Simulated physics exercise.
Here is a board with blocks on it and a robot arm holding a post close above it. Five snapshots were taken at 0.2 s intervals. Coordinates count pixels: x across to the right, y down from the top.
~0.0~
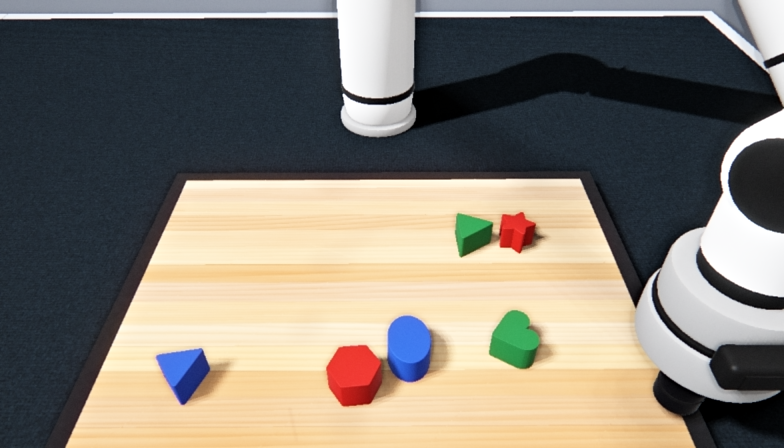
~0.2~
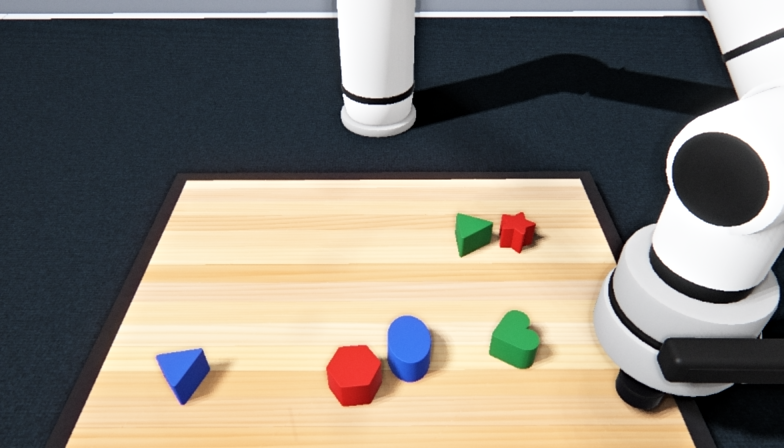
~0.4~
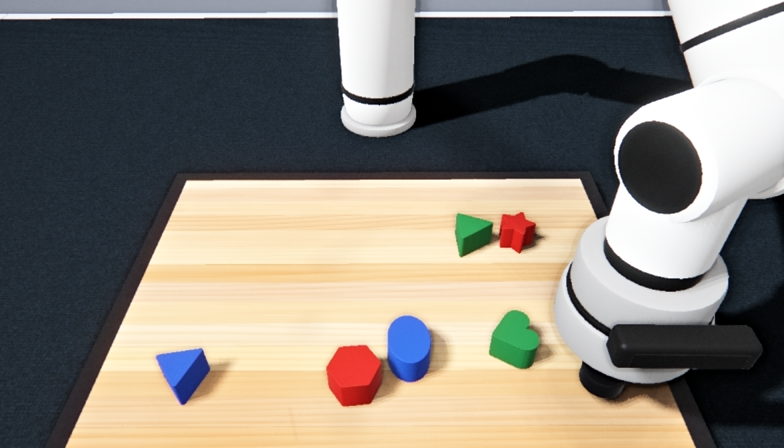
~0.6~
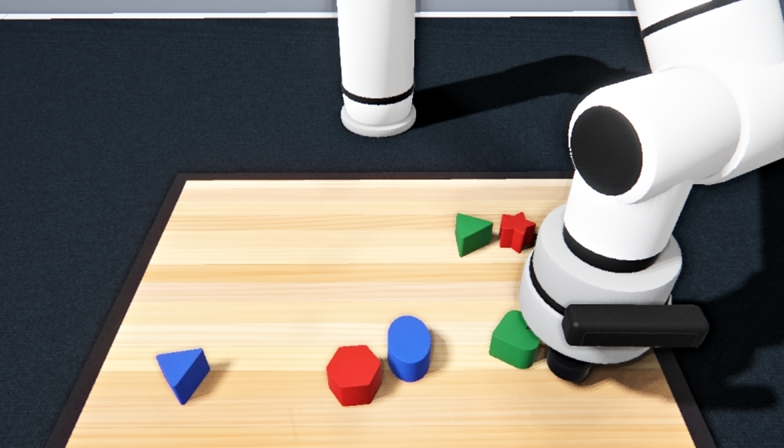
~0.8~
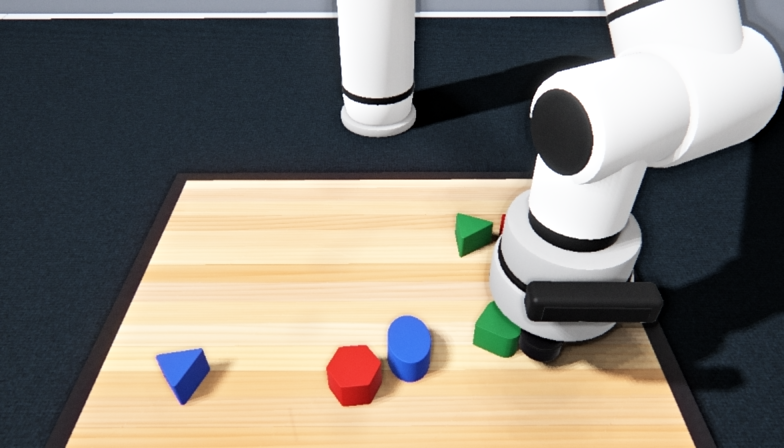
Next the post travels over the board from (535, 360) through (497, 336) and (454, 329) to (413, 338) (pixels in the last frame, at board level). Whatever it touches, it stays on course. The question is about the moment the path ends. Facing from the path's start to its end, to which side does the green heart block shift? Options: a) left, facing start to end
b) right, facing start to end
I choose b.
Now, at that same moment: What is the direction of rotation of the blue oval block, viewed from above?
It makes a counterclockwise turn.
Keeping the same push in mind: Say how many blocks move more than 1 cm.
Blocks moved: Two.
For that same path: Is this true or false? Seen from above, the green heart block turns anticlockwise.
The claim does not hold.
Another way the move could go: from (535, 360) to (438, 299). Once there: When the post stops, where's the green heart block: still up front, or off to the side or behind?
In the end it is ahead.
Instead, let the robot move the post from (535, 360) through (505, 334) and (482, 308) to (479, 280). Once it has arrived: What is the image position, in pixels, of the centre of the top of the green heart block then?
Its top centre is at about (441, 285).
On the path given first. One third of the way, post (499, 322); green heart block (462, 298).
Two thirds of the way, post (455, 315); green heart block (431, 284), turned 35° clockwise.
At the end, post (413, 324); red six-sided block (352, 367); blue oval block (394, 350), turned 25° anticlockwise; green heart block (423, 283), turned 70° clockwise.
